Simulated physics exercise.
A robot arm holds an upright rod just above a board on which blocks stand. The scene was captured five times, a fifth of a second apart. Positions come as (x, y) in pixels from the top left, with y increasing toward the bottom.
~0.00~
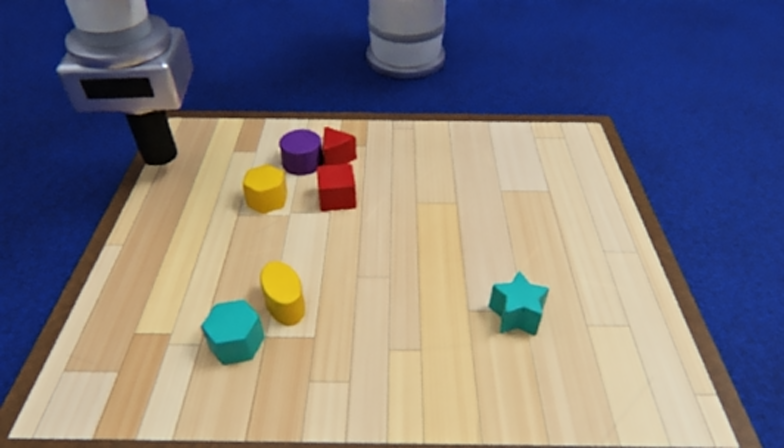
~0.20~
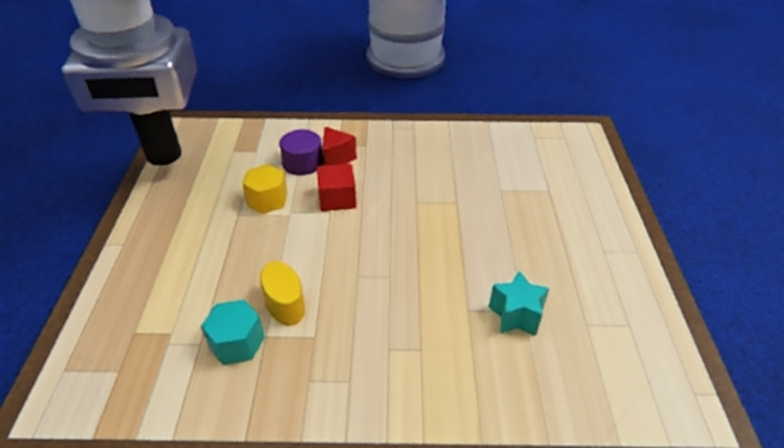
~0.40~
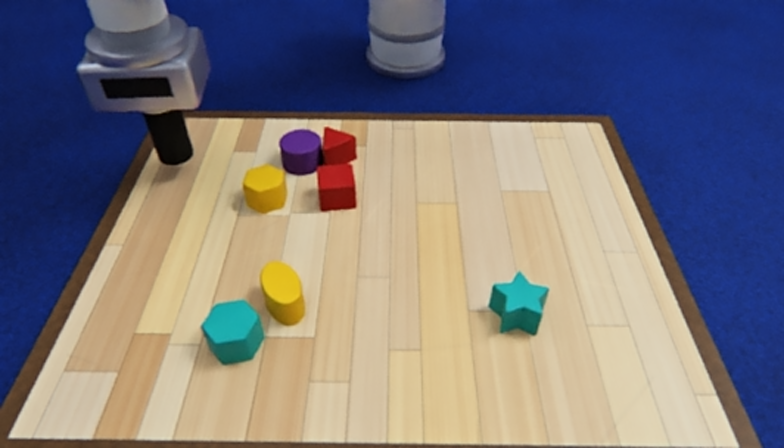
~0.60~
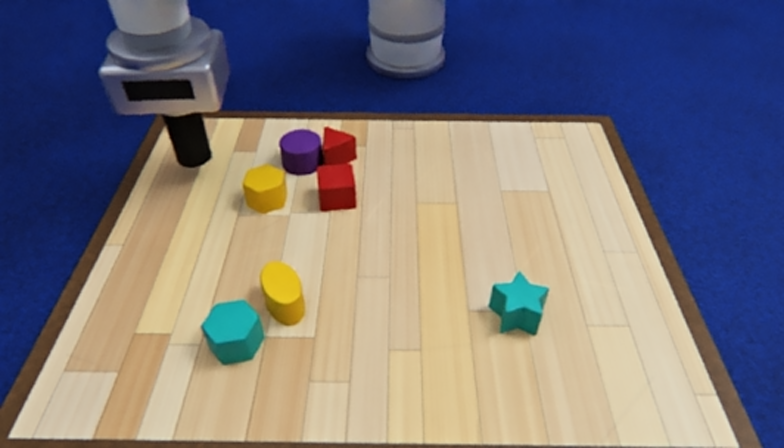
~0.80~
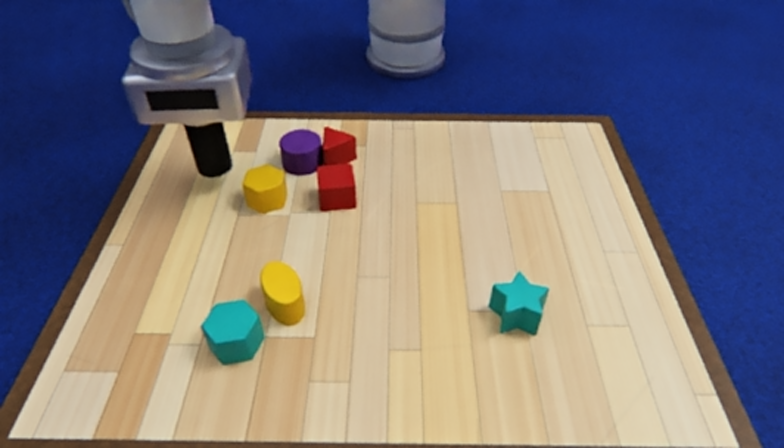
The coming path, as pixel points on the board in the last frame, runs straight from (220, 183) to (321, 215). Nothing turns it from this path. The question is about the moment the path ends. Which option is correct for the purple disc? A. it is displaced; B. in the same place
The answer is B.
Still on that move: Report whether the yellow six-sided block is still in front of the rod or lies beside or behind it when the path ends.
In front, still.
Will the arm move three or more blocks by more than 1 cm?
No
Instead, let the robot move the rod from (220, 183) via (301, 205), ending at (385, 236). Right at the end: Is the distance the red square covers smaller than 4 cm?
Answer: Yes.
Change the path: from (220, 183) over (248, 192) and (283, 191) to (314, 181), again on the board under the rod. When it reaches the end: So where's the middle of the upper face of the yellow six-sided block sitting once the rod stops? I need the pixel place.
At the end it should sit near (302, 189).
What follows on the original path. One third of the way, rod at (248, 178); yellow six-sided block at (279, 183).
Two thirds of the way, rod at (283, 188); yellow six-sided block at (311, 197), turned 30° clockwise; red square at (341, 177), turned 25° anticlockwise.
At the end, rod at (320, 199); yellow six-sided block at (342, 213), turned 50° clockwise; purple disc not moved; red square at (349, 176), turned 40° anticlockwise.
